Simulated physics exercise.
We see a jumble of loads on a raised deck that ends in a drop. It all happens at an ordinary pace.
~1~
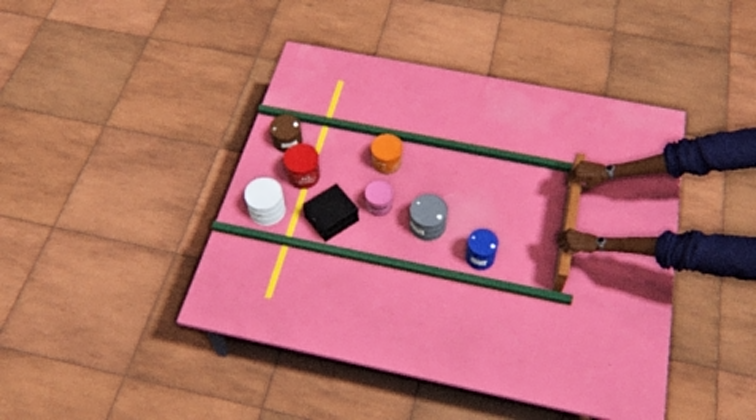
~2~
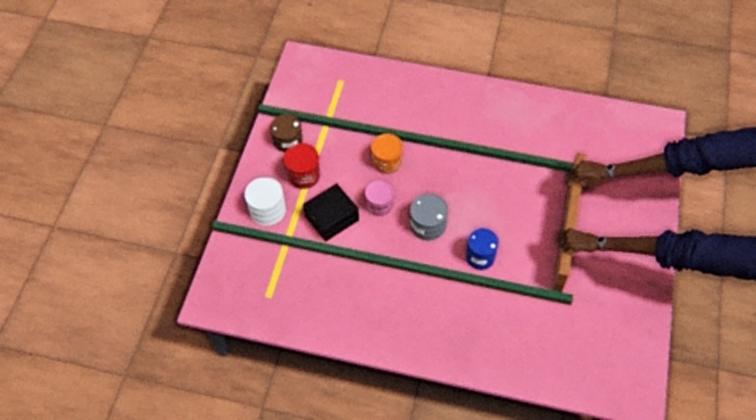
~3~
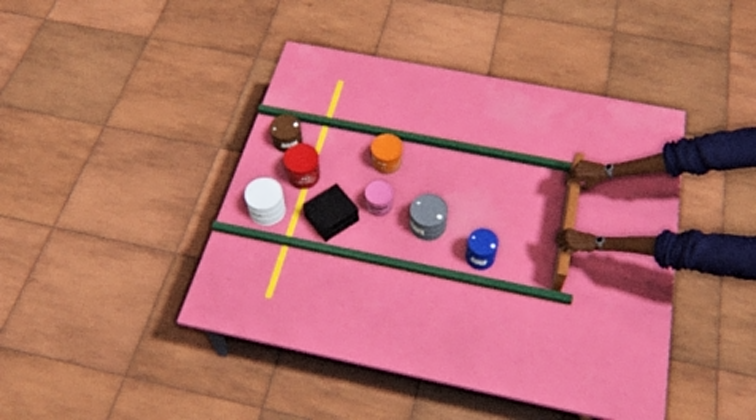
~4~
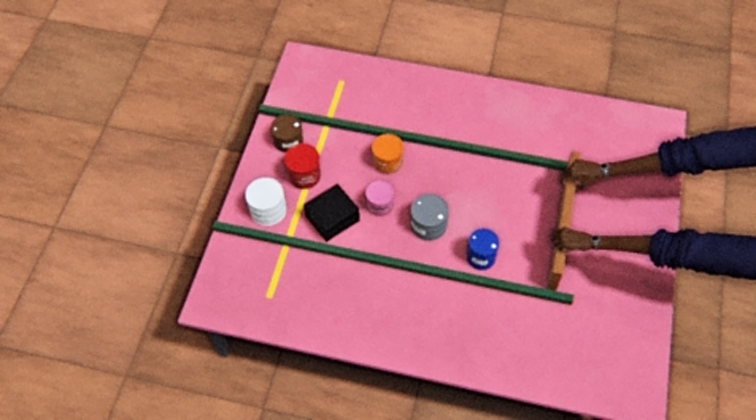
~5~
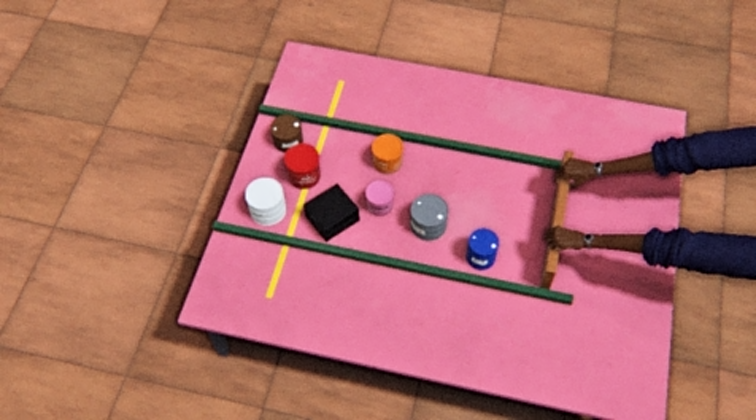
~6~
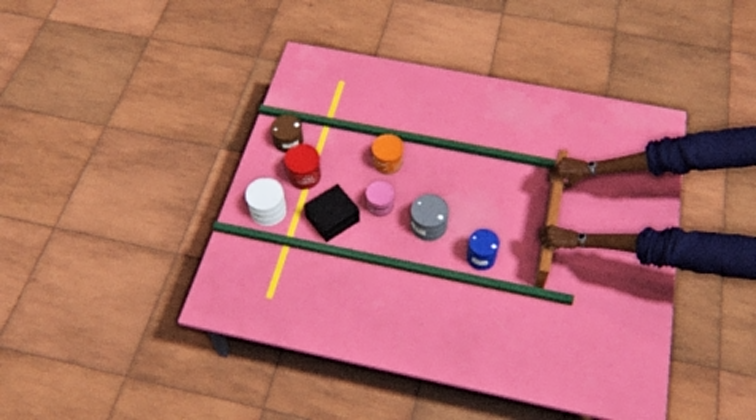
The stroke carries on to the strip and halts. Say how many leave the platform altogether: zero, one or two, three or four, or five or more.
Here the number that fall off is one or two.
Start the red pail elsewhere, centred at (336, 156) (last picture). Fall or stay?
From there it survives.
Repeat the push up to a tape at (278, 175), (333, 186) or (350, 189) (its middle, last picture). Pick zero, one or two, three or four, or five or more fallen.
In that order: Either three or four; no fall at all; none.
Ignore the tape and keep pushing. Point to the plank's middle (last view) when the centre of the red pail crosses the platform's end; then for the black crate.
About (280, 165), and (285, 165) for the other.
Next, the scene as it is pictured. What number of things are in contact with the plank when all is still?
The number is 4.
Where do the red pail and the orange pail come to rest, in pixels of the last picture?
The red pail stops around (267, 153); the orange pail around (306, 134).
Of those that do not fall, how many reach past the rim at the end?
Overhanging: 0.
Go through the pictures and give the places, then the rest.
In the first picture, brown canister (287, 134); white canister (265, 202); red pail (302, 167); plank (569, 222); tape (307, 181).
In the second picture, white canister (266, 201); pink pail (379, 199).
In the third picture, red pail (303, 167); orange pail (387, 155).
In the fourth picture, brown canister (287, 134); black crate (332, 213).
In the fifth picture, white canister (266, 202); grey canister (429, 217).
In the sixth picture, brown canister (288, 134); white canister (266, 202); red pail (303, 167); plank (551, 218); tape (308, 181).
A little later, none off yet; brown canister at rest near (288, 134); white canister at rest near (266, 202); red pail at rest near (303, 167).
Next, none off yet; brown canister at rest near (287, 134); white canister shifted a little near (258, 200); red pail shifted a little near (288, 158).
When it is over, the number that fall off is one or two; down, white canister.
